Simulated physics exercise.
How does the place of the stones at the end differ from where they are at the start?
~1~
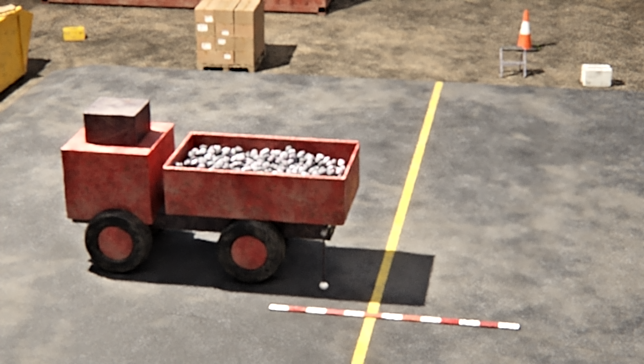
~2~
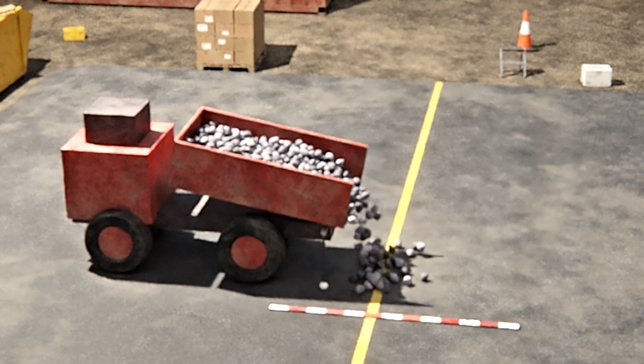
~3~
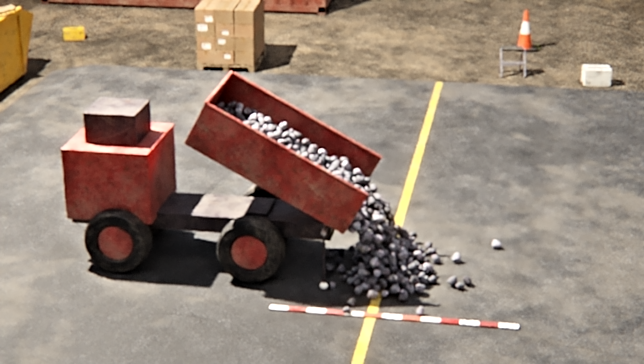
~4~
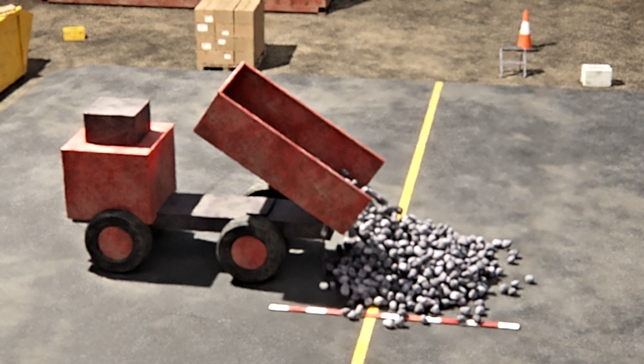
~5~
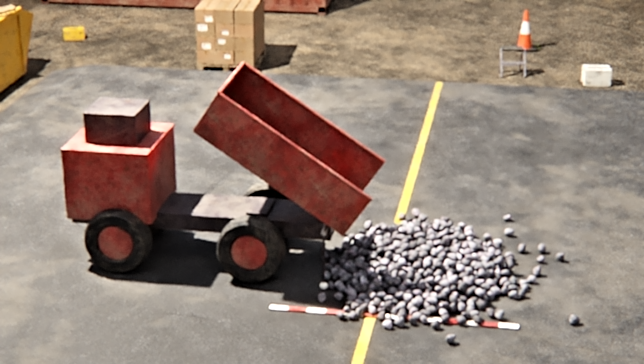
At the start the stones lie inside the level body of the red truck. At the end they are heaped on the ground to the right of the truck, spread across the yellow line with most of them beyond it.
